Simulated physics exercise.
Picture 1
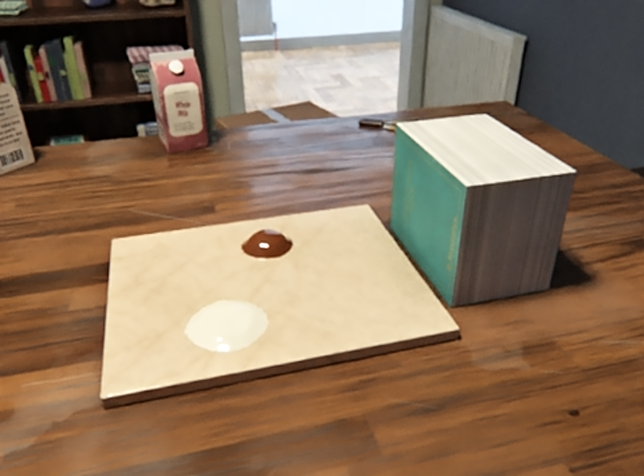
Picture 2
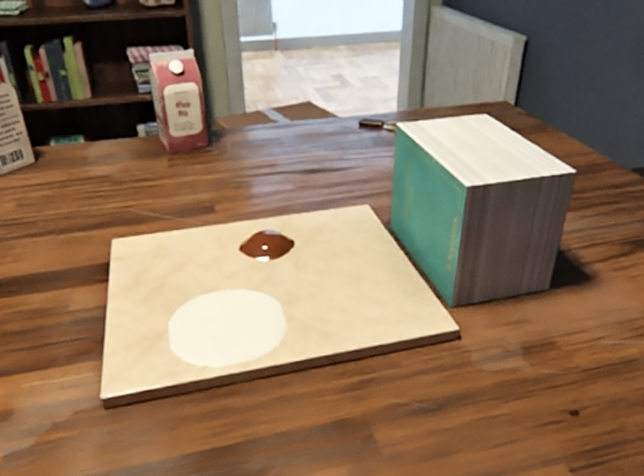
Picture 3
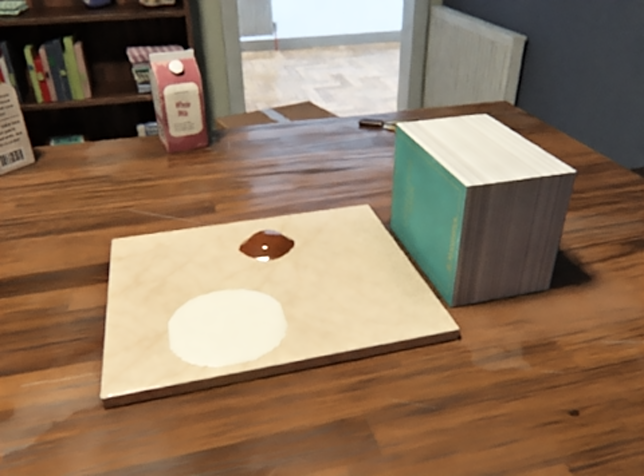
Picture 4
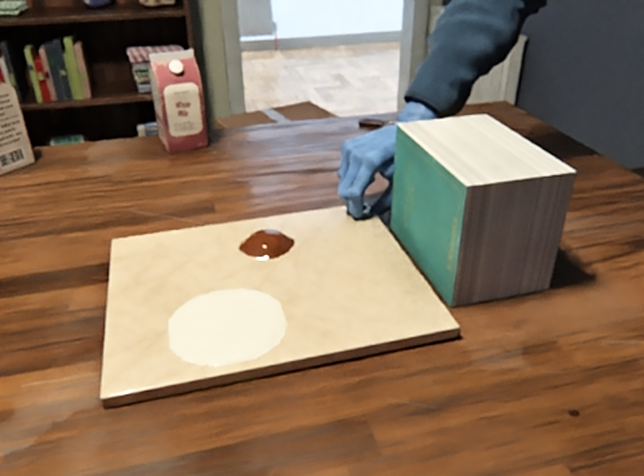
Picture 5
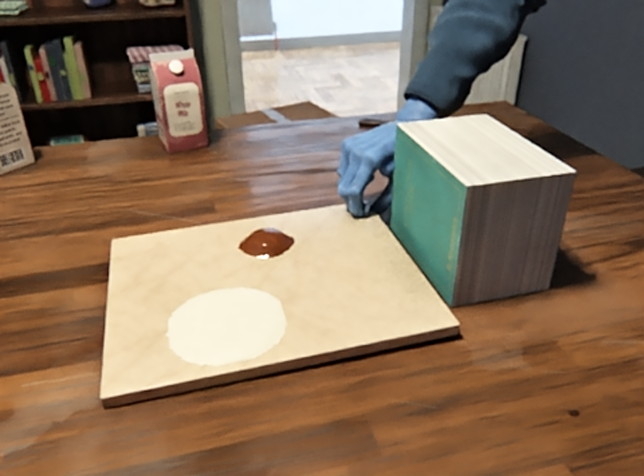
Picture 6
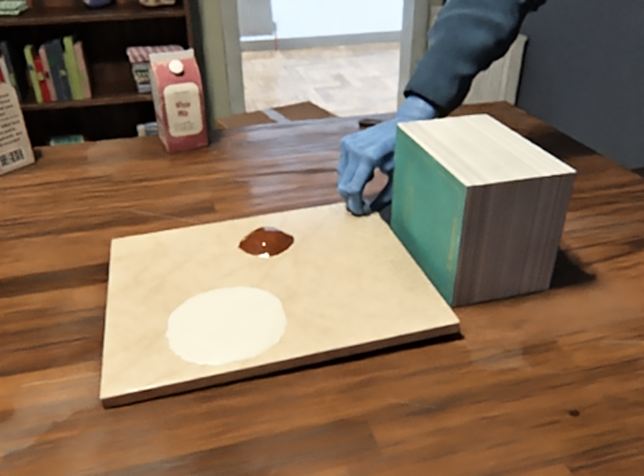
A white dollop near the front of a pale board spreads from a low mound into a thin round patch, while the brown one behind it stays small and mounded. The board lies on a wooden table seen from slightly above by a still camera, with a thick green-covered book at right and a pink carton behind. A blue-gloved hand then reaches in from behind the book, grips the board's far corner and barely raises it.
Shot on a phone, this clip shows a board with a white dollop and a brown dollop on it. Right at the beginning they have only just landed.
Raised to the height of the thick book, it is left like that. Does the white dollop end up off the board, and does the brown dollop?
In short, the white dollop ends up off it; the brown dollop stays put.
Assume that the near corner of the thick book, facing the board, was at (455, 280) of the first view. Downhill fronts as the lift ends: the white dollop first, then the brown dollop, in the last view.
First (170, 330), next (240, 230).
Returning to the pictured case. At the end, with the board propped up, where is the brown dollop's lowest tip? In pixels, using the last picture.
When it stops it sits at about (217, 197).
Shortly, slope about 28°; the white dollop is dripping off the low end; the brown dollop has not moved.
Then, the white dollop is dripping off the low end; the brown dollop has not moved.
At the finish, slope about 28°; the white dollop is dripping off the low end; the brown dollop has not moved.
